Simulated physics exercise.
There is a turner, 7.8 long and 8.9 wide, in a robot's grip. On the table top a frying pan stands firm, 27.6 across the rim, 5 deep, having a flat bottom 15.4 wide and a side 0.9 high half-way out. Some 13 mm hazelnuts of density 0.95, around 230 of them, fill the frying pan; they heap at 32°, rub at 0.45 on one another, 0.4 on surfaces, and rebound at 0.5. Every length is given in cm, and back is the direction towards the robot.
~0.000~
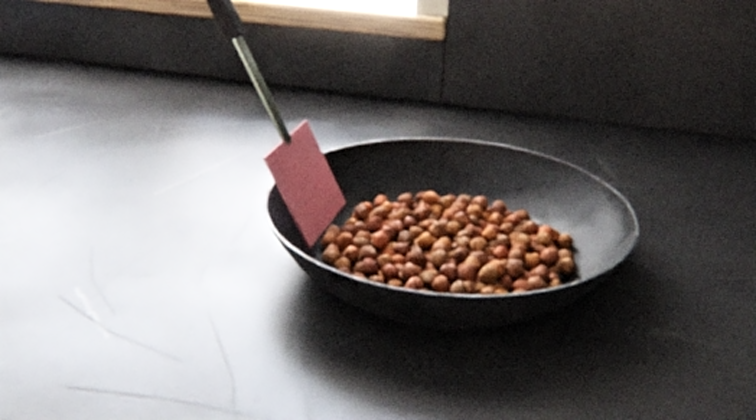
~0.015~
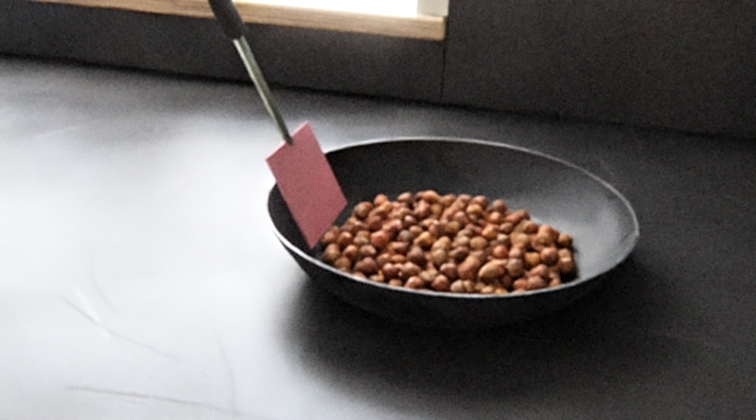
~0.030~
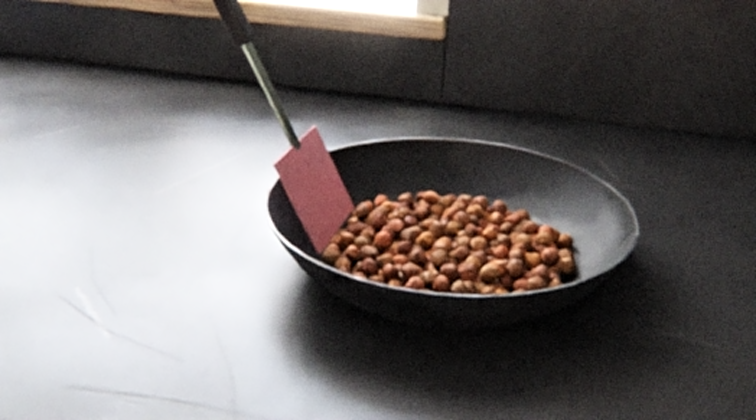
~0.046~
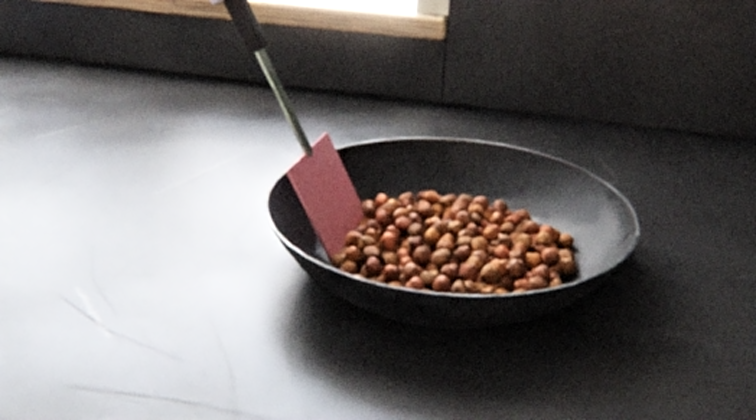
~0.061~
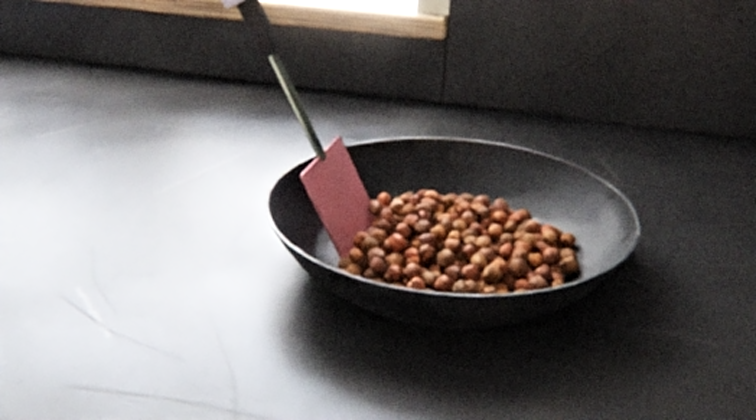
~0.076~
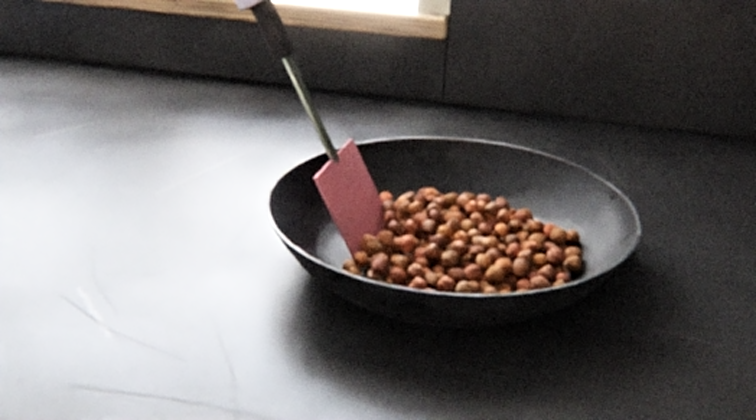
A black frying pan holding a heap of reddish-brown, nut-like pieces sits on a dark, glossy table top, seen from slightly above by a still camera. At the pan's left side is a turner with a flat, dull-red blade and a metal and black handle, with a pale wooden ledge behind. After barely moving, the turner slides rightward, pushing the heap's left edge slightly inward.
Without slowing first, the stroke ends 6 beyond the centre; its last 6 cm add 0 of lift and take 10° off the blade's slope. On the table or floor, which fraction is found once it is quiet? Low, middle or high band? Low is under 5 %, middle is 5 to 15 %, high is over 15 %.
Low band.
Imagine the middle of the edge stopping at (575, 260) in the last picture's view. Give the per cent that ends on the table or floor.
Something close to 10 in a hundred.
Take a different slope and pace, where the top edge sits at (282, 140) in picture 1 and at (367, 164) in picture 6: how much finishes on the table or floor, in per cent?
Near 0 in a hundred.
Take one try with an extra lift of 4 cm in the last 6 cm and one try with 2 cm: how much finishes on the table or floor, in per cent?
It works out to some 0 per cent for the first setting and some 0 per cent for the second.
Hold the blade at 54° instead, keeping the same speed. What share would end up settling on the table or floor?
Near 0 %.
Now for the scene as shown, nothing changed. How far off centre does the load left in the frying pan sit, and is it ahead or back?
Roughly 5.0 centimetres ahead.
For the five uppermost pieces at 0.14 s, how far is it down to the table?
About 3 centimetres.
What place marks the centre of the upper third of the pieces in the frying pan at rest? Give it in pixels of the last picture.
(571, 243).
After 0.14 s, sloping 63°, highest piece 4 above the table; 234 in the frying pan.
After 0.20 s, sloping 59°, highest piece 4 above the table; 234 in the frying pan.
After 0.43 s, sloping 53°, highest piece 5 above the table; 234 in the frying pan.
After 1.48 s, sloping 53°, highest piece 5 above the table; 234 in the frying pan.
In the end, 234 in the frying pan. That is 0 % on the table or floor.
